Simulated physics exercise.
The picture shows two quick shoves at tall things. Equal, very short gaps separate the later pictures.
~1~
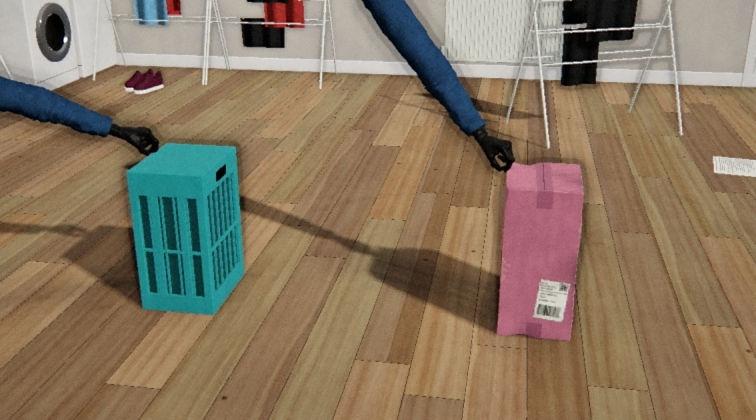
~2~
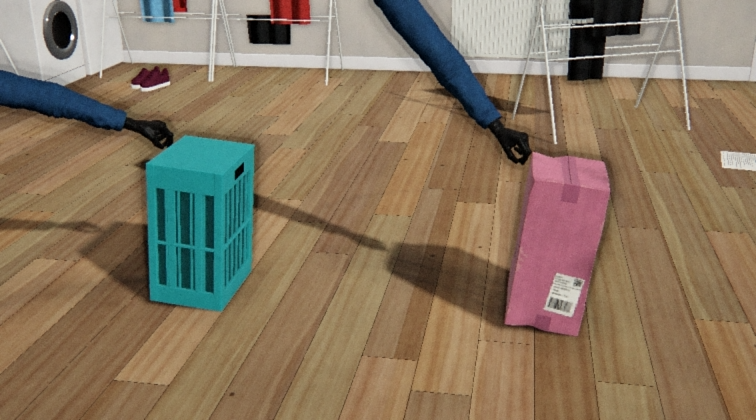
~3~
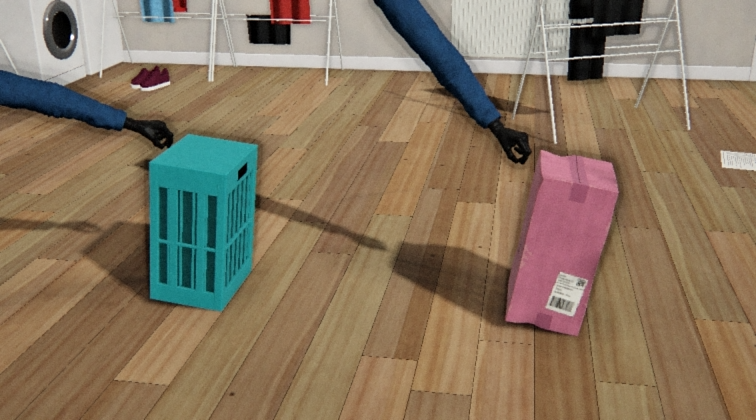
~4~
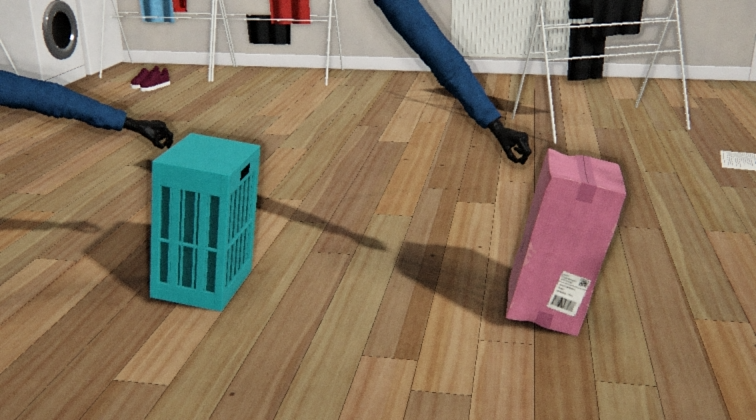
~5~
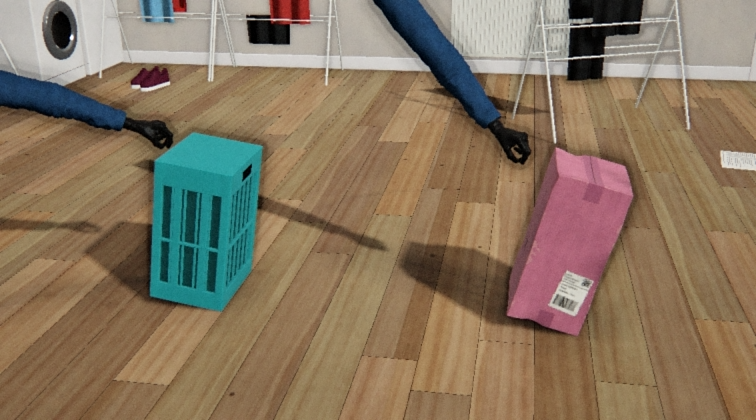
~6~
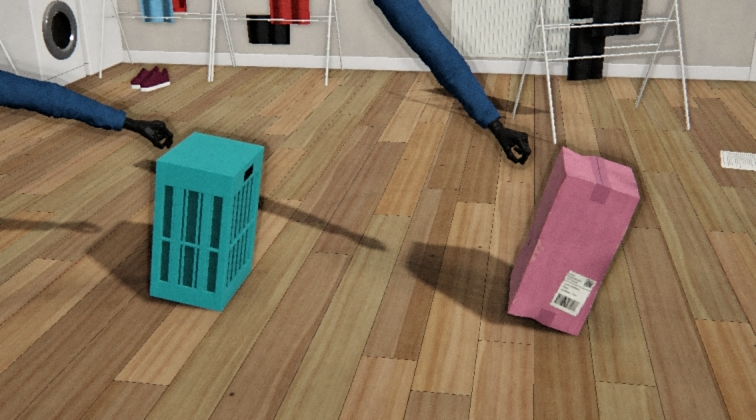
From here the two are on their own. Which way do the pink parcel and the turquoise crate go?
In order: The pink parcel fails to right itself; the turquoise crate steadies itself.
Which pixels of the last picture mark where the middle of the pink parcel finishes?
Its middle settles around (660, 291) in the last picture.
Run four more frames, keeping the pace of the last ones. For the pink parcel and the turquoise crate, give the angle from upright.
Angles from vertical: 25° then 10°.
Then, 0.16 s past the last view, pink parcel 33° off upright near (596, 242); turquoise crate 8° off upright near (206, 221).
Then, 0.30 s past the last view, pink parcel 52° off upright near (623, 251); turquoise crate 3° off upright near (193, 222).
Then, 0.42 s past the last view, pink parcel 78° off upright near (651, 276); turquoise crate 3° off upright near (193, 222).
Finally, the pink parcel topples, near (660, 291); the turquoise crate settles on its feet, near (197, 224).
